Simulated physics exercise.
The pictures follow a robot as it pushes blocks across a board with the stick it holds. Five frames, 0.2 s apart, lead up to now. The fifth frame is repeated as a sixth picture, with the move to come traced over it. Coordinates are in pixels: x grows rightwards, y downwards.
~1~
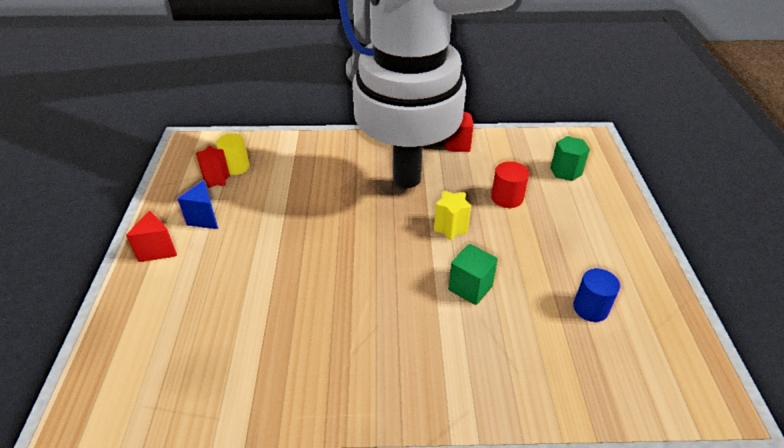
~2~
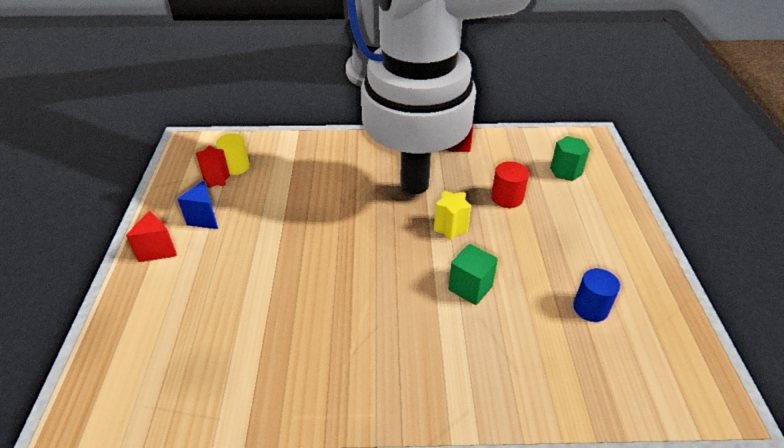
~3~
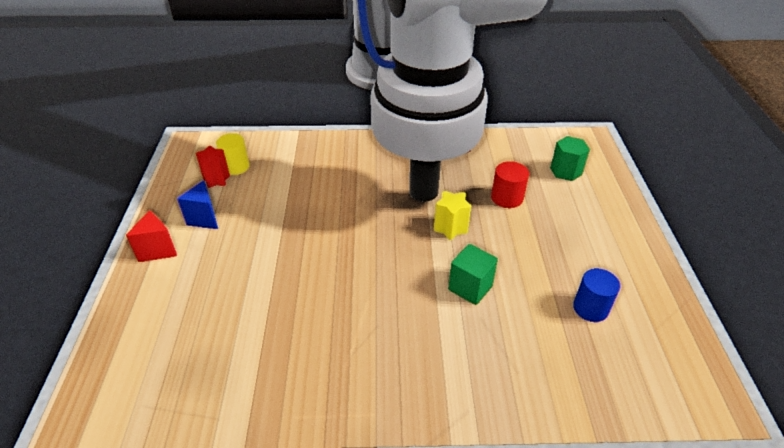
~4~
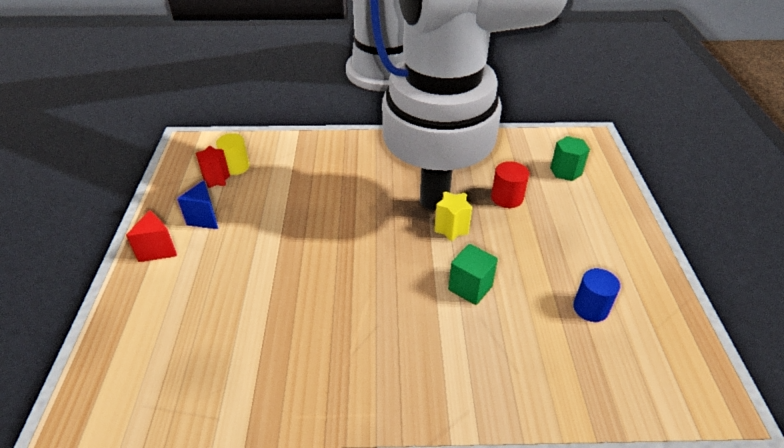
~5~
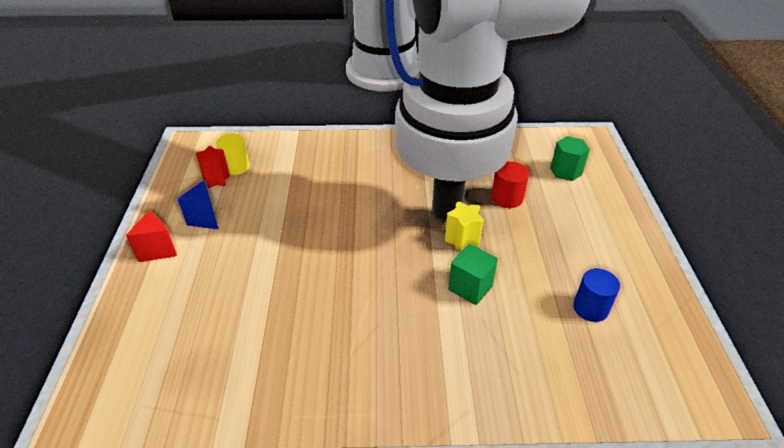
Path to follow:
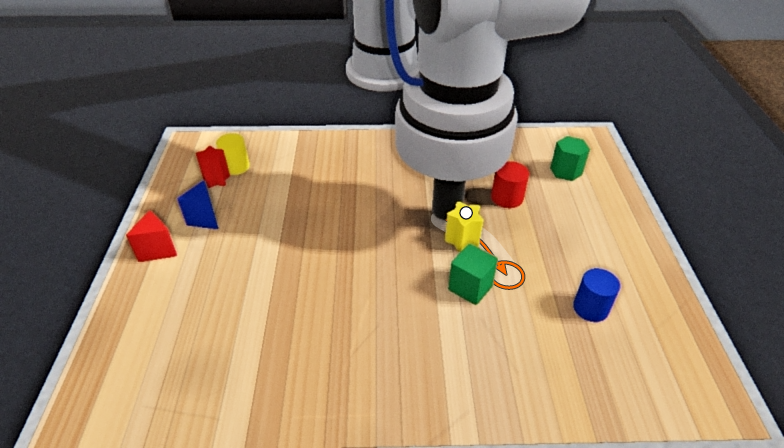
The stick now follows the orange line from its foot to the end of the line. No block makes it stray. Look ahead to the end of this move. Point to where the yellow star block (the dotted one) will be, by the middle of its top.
Its top centre lands on (500, 271).
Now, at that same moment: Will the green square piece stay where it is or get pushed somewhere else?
It ends up somewhere else.
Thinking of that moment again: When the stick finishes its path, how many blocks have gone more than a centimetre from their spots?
Going by the path, two of them shift by more than about 1 cm.
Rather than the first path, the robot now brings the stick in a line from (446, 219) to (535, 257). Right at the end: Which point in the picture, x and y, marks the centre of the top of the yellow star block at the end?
The point I'd pick in the picture is (487, 231).
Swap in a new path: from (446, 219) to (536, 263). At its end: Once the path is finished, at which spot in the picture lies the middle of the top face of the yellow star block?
I'd guess (488, 235).
The drawn path runs from (446, 219) through (481, 242) to (506, 275); the dot is on the yellow star block.
The first path, step by step. One third of the way, stick at (472, 225); yellow star block at (479, 229), turned 45° clockwise.
Two thirds of the way, stick at (491, 244); yellow star block at (492, 247), turned 70° clockwise; green square piece at (474, 268), turned 20° clockwise.
At the end, stick at (508, 266); yellow star block at (500, 271), turned 95° clockwise; green square piece at (469, 283), turned 40° clockwise; red round block not moved.
